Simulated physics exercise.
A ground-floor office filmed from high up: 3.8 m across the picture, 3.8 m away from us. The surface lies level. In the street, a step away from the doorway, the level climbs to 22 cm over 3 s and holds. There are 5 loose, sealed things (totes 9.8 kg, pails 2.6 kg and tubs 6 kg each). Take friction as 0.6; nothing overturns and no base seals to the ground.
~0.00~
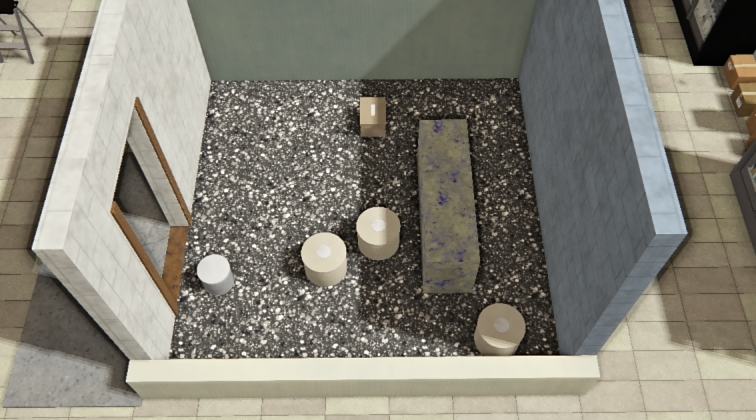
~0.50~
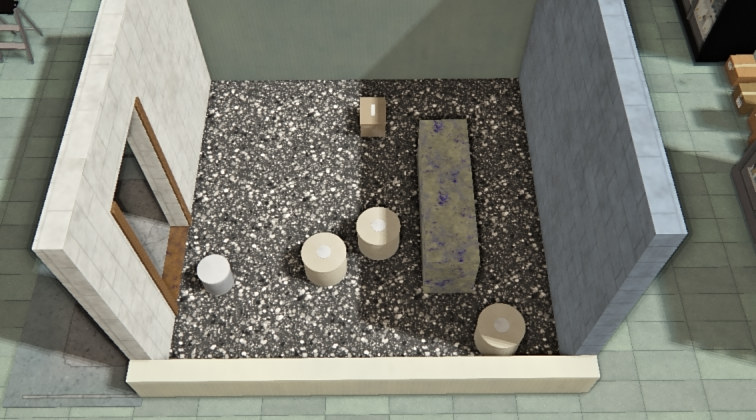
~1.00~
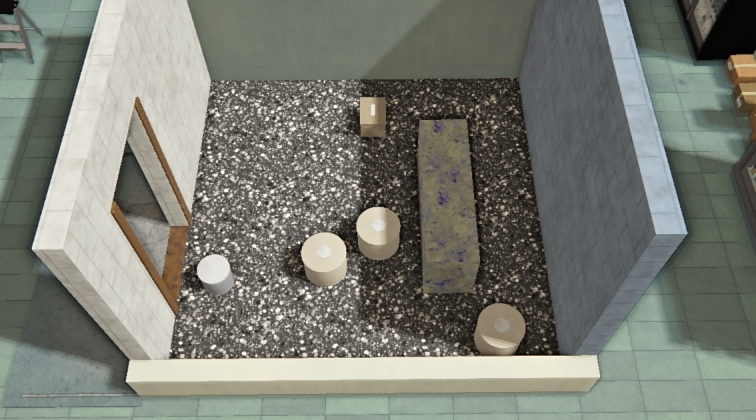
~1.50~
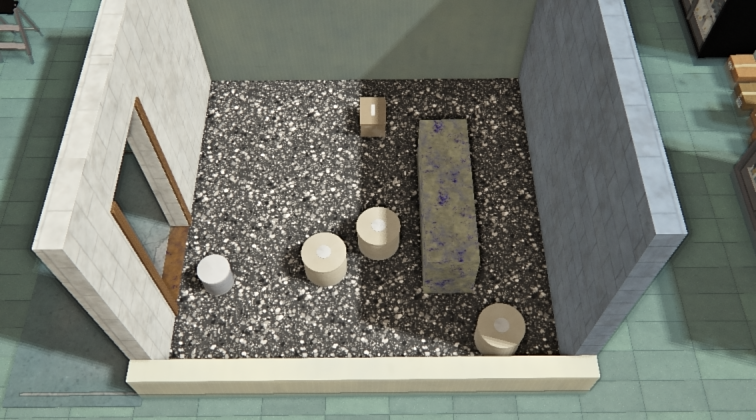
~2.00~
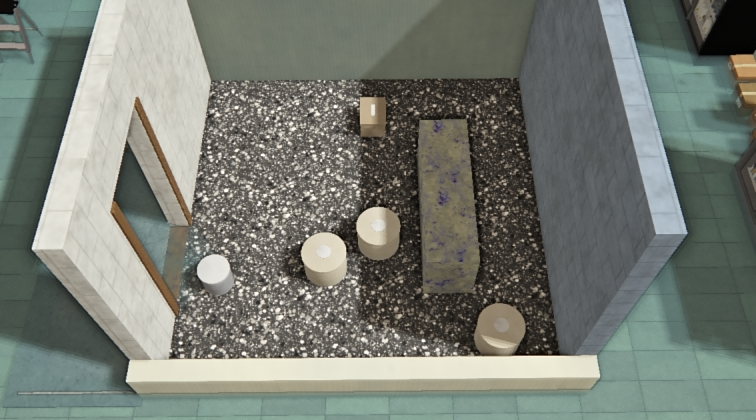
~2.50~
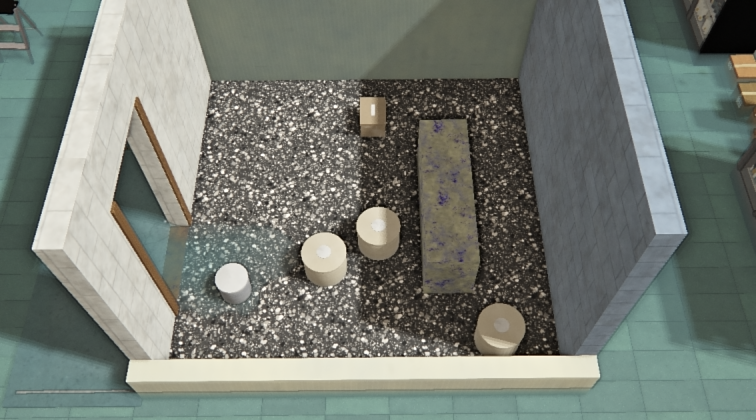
Water spreads over the tiled paving outside a walled room, seen from high above by a still camera, turning the pale tiles blue-green. Inside, on a speckled dark floor, stand a small white cylinder near the left doorway, three cream cylinders, a tan box at the back and a long mottled block to the right. The water then enters through the doorway, and the white cylinder shifts slightly rightward while everything else stays put.
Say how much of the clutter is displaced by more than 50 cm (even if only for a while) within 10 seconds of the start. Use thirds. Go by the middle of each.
Share: At least two thirds.
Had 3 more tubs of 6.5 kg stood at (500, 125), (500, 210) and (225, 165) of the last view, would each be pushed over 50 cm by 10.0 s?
In that order: Over, over, under.
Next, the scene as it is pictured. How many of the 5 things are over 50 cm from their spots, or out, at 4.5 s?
2 of them.
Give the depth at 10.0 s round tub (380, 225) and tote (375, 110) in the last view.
Roughly 9 and 10 cm.
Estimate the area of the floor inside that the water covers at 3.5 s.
Some 4.5 m2.
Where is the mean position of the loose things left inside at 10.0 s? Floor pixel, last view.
Around (395, 112).
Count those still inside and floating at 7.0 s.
At that moment 3.
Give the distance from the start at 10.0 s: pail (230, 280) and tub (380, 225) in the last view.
In turn: 350 cm, 250 cm.
After 3.5 s 1 of 5 are over 50 cm from their spots; 0 afloat.
After 4.5 s 2 of 5 are over 50 cm from their spots; 3 afloat.
After 7.0 s 4 of 5 are over 50 cm from their spots; 3 afloat.
After 10.0 s 4 of 5 are over 50 cm from their spots, and 4 have been at some point; 5 afloat.
